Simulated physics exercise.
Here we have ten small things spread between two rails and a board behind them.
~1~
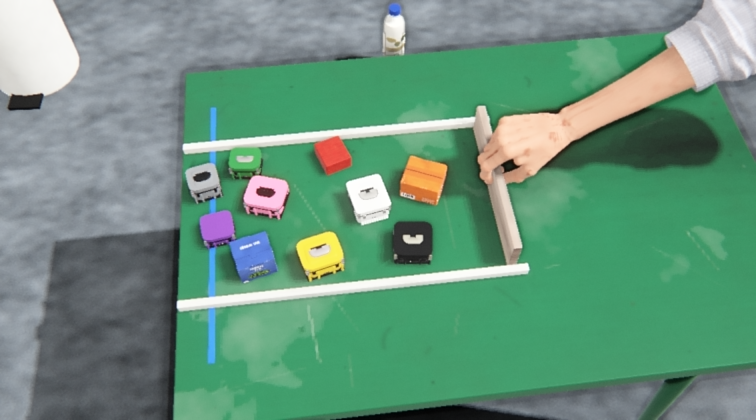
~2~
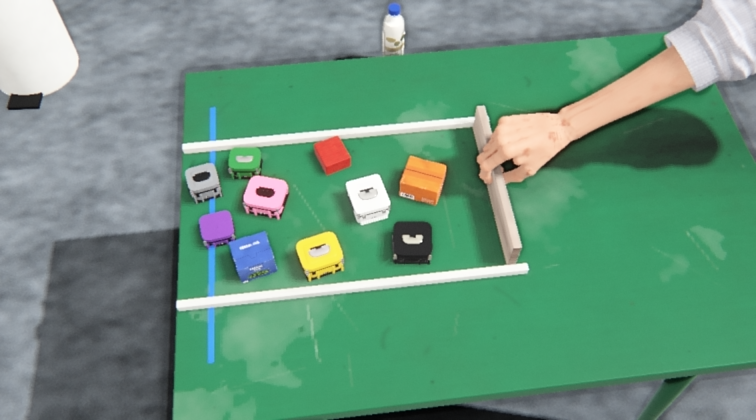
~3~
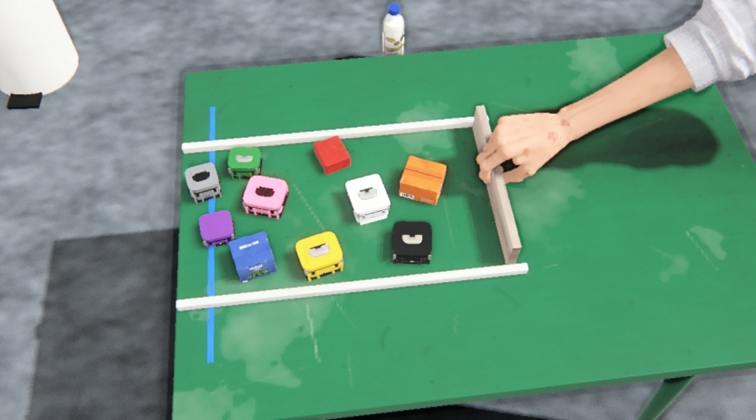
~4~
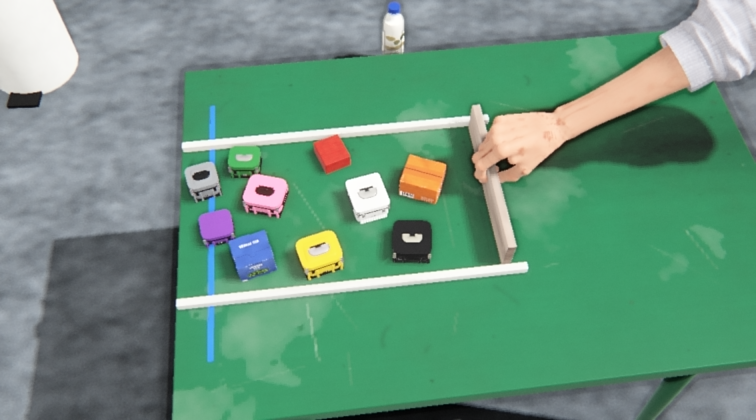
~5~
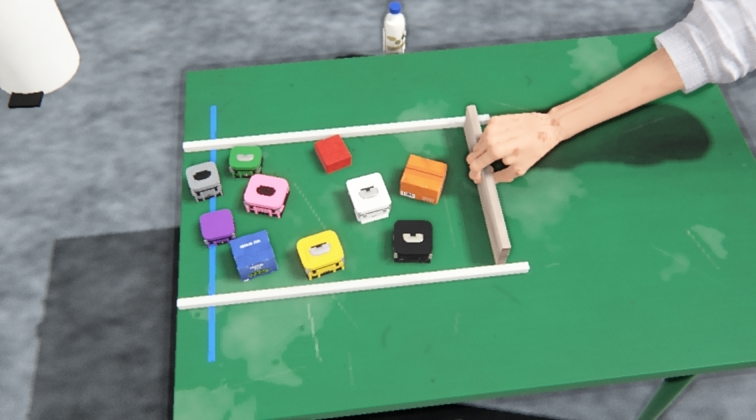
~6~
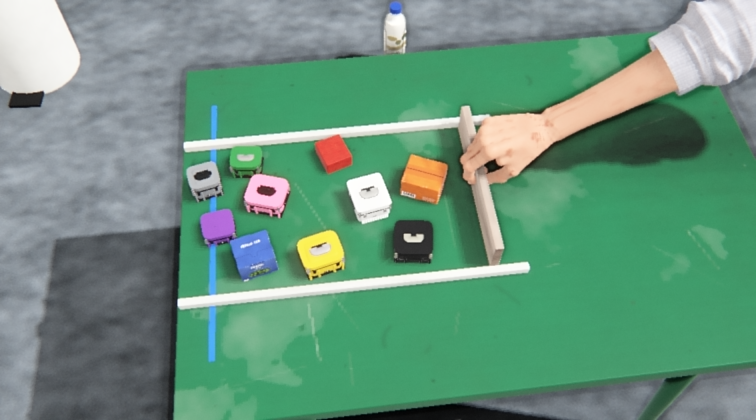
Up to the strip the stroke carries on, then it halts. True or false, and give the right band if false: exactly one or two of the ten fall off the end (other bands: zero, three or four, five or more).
False, five or more fall off.
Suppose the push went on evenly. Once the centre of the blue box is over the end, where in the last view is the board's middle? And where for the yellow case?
I'd put it close to (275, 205), and close to (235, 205) for the other one.
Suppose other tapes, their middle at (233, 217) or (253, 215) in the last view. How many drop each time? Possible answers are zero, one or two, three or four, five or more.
Count of falls, case 1: Five or over; case 2: Three to four.
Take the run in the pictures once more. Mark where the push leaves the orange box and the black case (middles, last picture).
The first near (191, 207), the second near (192, 267).
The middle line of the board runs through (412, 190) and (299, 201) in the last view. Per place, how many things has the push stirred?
Well, it's 3 at the first one and 9 at the second.
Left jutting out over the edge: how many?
As for overhanging, the count is 2.
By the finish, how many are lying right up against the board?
It's touching 3 at the end.
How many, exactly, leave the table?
Precisely 7.
Soon after, none off yet; grey case at rest near (205, 182); purple case at rest near (219, 228); green case at rest near (247, 162).
After that, none off yet; grey case moving near (198, 180); purple case at rest near (218, 231); green case at rest near (247, 162).
And then, one off so far; grey case on its way down near (193, 298); purple case tilting well over near (162, 248); green case displaced about its own width near (208, 167).
In the end, the number that fall off is five or more; gone, white case, yellow case, pink case, blue box, green case, purple case and grey case.
